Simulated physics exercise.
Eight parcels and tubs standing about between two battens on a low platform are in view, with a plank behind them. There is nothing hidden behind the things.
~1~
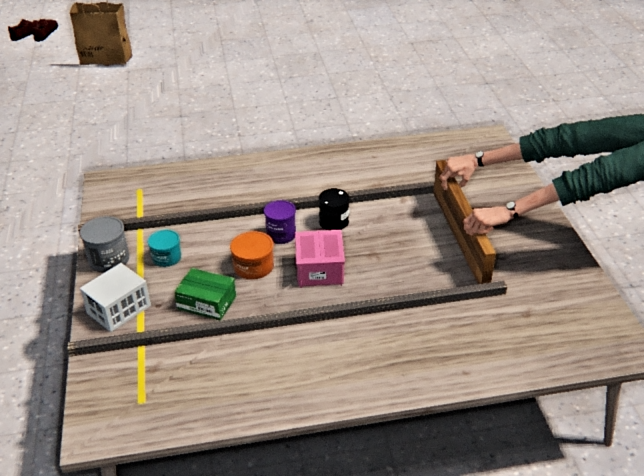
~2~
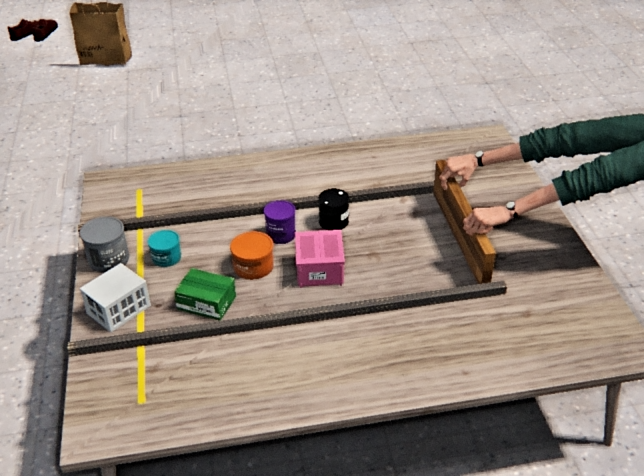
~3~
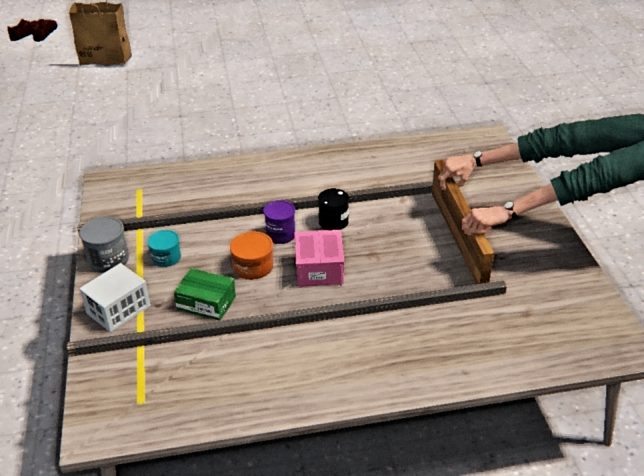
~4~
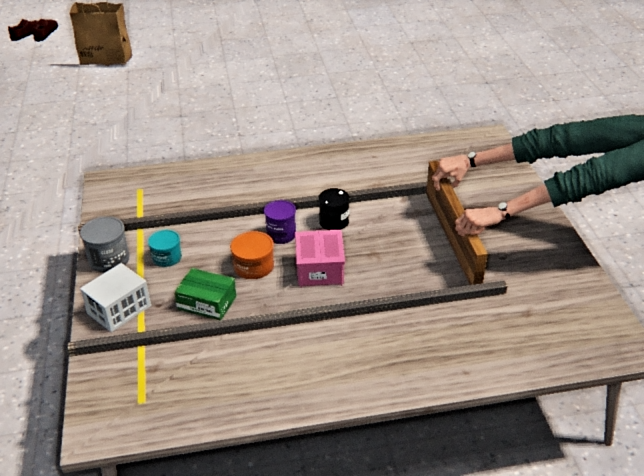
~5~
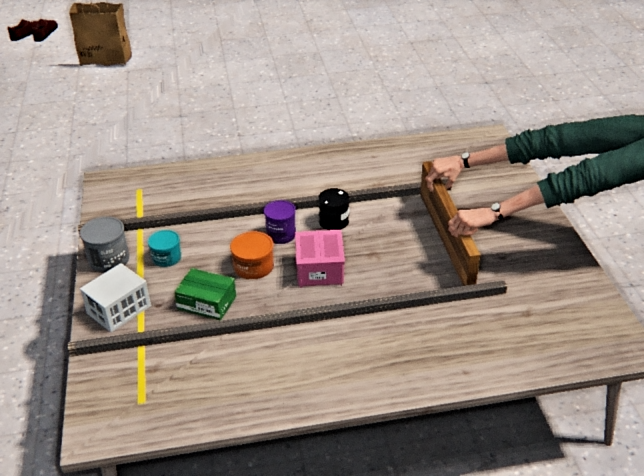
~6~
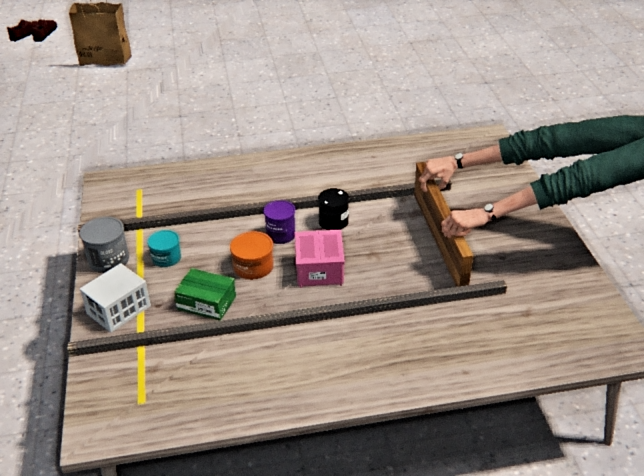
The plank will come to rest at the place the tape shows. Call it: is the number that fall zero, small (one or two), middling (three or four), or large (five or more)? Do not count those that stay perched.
It is middling.
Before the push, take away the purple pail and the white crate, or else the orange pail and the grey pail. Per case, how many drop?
You'd get 2 in the first case and 2 in the second one.
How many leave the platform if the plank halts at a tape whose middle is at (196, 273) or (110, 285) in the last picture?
In the first try the count is 0, and in the second it is 5.
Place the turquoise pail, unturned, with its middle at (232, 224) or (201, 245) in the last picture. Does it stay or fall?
Lab note: Turquoise pail, try one rests in place; try two rests in place.
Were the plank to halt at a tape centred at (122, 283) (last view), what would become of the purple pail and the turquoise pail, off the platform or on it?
Here's how it goes: The purple pail stays where it is, and the turquoise pail goes down.
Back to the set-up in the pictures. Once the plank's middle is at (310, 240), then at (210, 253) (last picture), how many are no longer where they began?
The first number is 4, the next one 7.
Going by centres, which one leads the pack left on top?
It's the turquoise pail.
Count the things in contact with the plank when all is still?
That makes 3.
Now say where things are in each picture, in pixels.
Grey pail (106, 245); white crate (116, 297); turquoise pail (165, 249); plank (462, 221); tape (140, 280), in the first picture.
White crate (116, 297); pink tote (320, 259), in the second picture.
Turquoise pail (165, 249); black canister (334, 210), in the third picture.
Grey pail (106, 245); plank (454, 221), in the fourth picture.
White crate (116, 297); green parcel (206, 294), in the fifth picture.
Grey pail (105, 245); white crate (116, 297); turquoise pail (165, 249); plank (441, 223); tape (140, 280), in the sixth picture.
A little later, none off yet; grey pail at rest near (105, 245); white crate at rest near (116, 297); turquoise pail at rest near (165, 249).
Next, none off yet; grey pail at rest near (105, 245); white crate moving near (114, 298); turquoise pail moving near (162, 247).
When it is over, the number that fall off is three or four; down, orange pail, green parcel, white crate and grey pail.
